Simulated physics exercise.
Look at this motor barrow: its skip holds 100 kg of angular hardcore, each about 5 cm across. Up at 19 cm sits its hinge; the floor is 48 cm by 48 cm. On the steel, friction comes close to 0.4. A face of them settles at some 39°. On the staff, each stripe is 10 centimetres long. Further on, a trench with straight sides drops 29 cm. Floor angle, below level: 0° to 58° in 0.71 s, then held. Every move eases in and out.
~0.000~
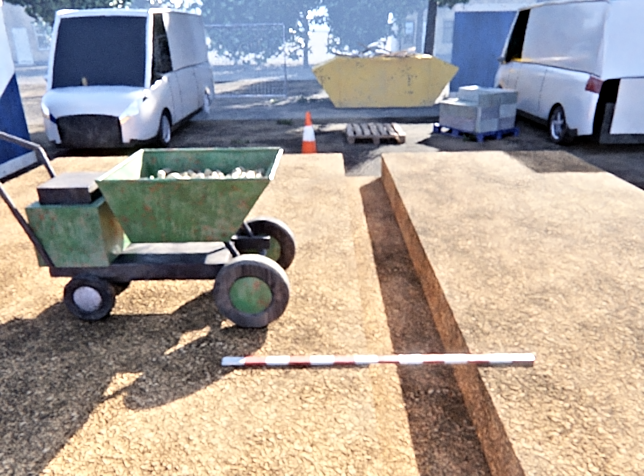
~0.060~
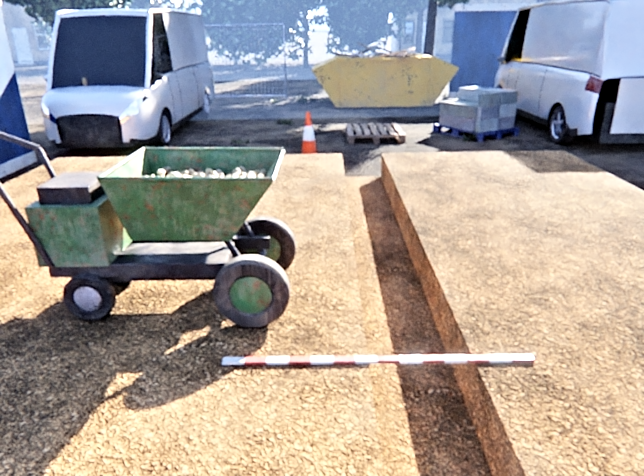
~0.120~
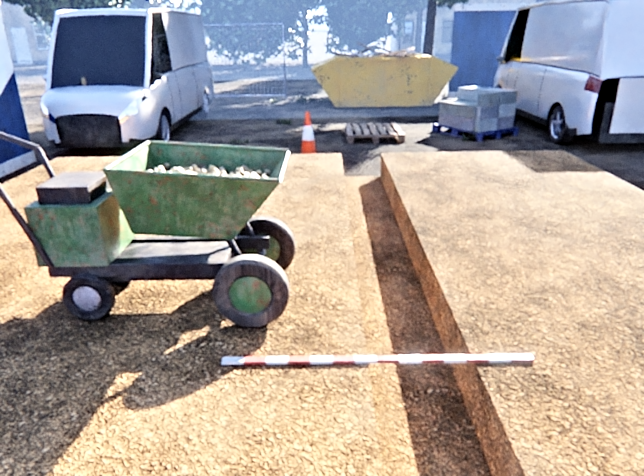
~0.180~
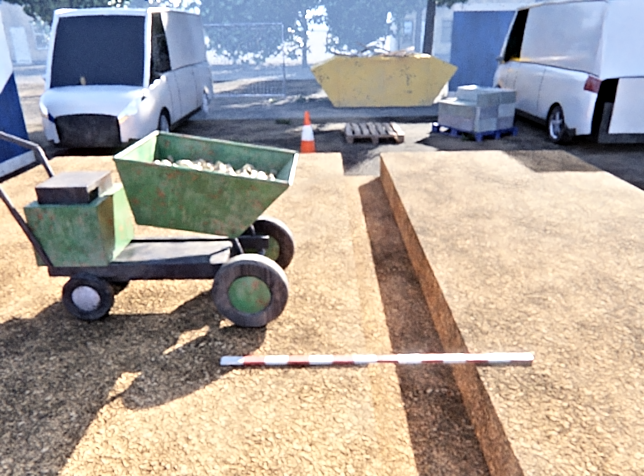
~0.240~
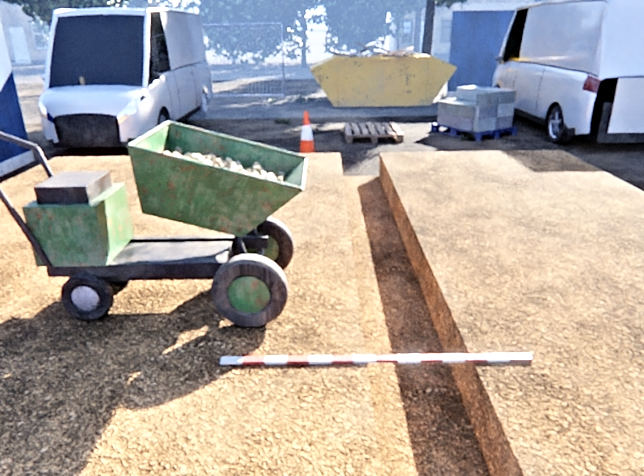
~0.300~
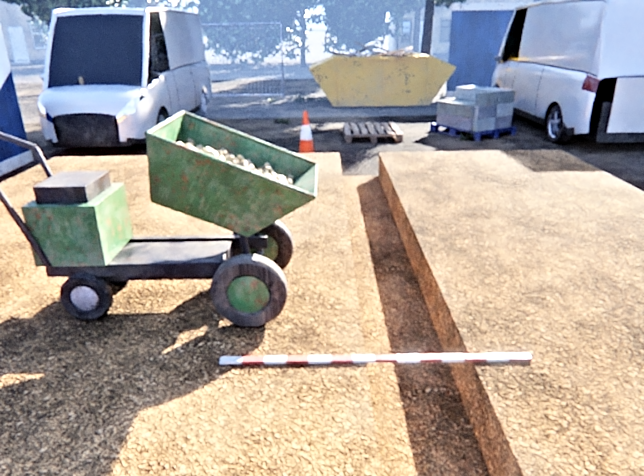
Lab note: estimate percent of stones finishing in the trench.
Approx. 28 %.
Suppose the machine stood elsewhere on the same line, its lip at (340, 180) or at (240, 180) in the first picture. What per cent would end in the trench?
It comes to about 10 and 25 in a hundred.
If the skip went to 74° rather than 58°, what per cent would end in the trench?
Share in trench: Approx. 95%.
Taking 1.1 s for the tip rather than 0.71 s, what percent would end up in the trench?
With that change, it comes to around 15 per cent.
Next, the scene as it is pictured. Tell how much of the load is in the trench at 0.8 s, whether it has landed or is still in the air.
Close to 0 per cent at that time.
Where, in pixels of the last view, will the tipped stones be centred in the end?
Around (412, 340).
After 0.5 s the floor is at 49°; 100 % in the skip; the foremost stones are at (327, 217).
After 0.8 s the floor is at 58°; 98 % in the skip, 2 % in the trench; the foremost stones are at (391, 263).
After 1.2 s the floor is at 58°; 78 % in the skip, 22 % in the trench; the foremost stones are at (437, 322).
After 3.1 s the floor is at 58°; 72 % in the skip, 28 % in the trench; the foremost stones are at (445, 331).
